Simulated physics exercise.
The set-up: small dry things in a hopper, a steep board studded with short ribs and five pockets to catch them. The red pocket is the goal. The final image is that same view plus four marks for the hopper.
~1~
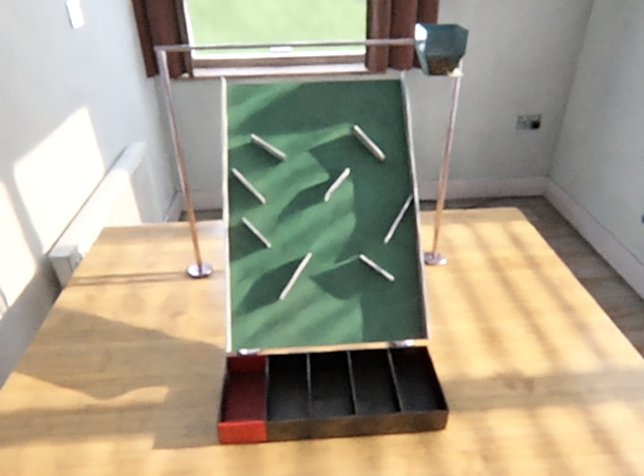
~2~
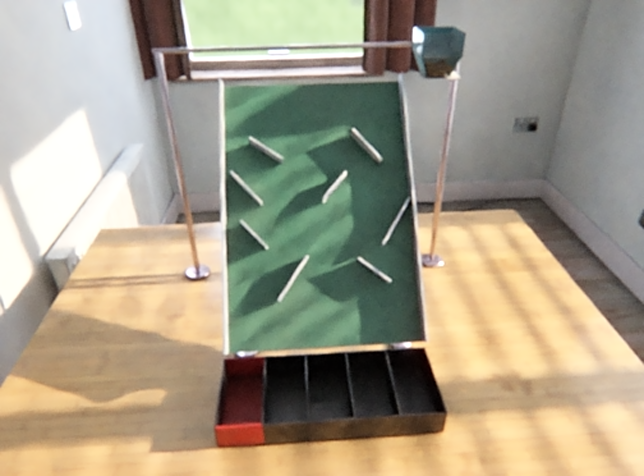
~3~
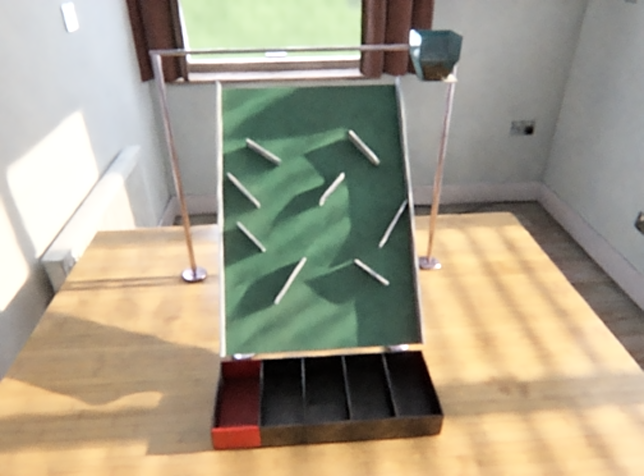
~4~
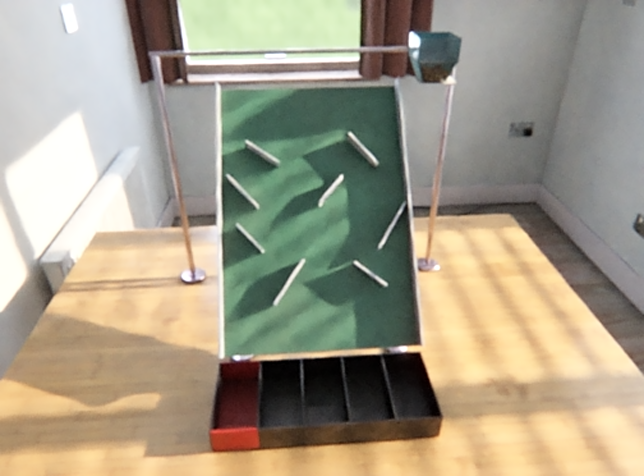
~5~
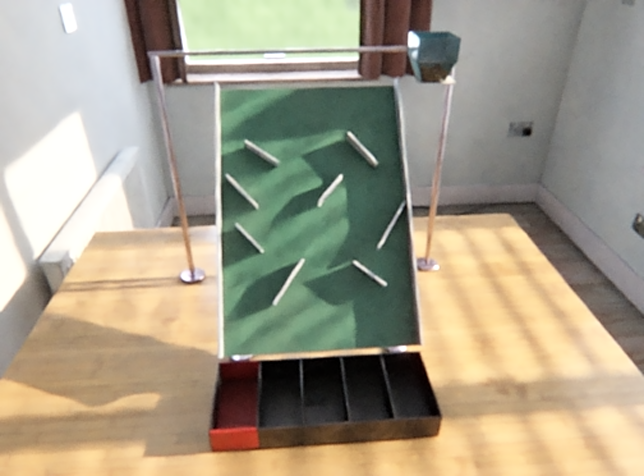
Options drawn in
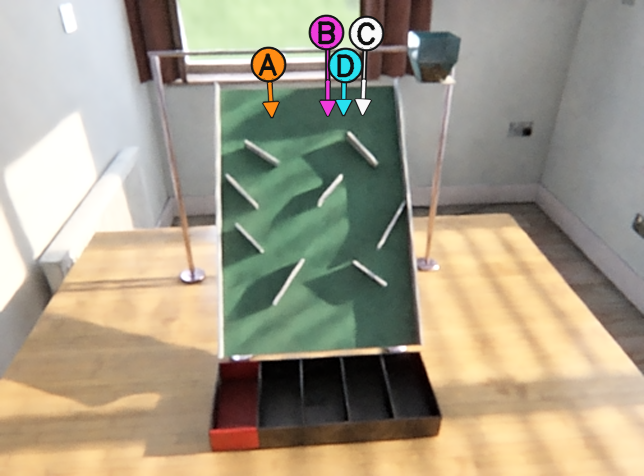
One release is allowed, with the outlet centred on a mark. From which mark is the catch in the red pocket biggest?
I would pick mark B.
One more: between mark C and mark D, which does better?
The answer is D.
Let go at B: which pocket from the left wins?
The first.
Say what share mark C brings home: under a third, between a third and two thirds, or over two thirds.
Under a third.
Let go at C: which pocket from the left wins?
It is the fifth one.
On the marked copy, mark A meets the board at (271, 111); mark B meets the board at (327, 110); mark C meets the board at (362, 109); mark D meets the board at (343, 109).
If A is chosen, about a tenth in the red pocket, roughly a quarter in other pockets, roughly two thirds outside the box.
If B is chosen, roughly a quarter in the red pocket, about a tenth in other pockets, roughly half outside the box.
If C is chosen, just a few in the red pocket, roughly two thirds in other pockets, roughly a third outside the box.
If D is chosen, about a tenth in the red pocket, roughly a quarter in other pockets, roughly two thirds outside the box.
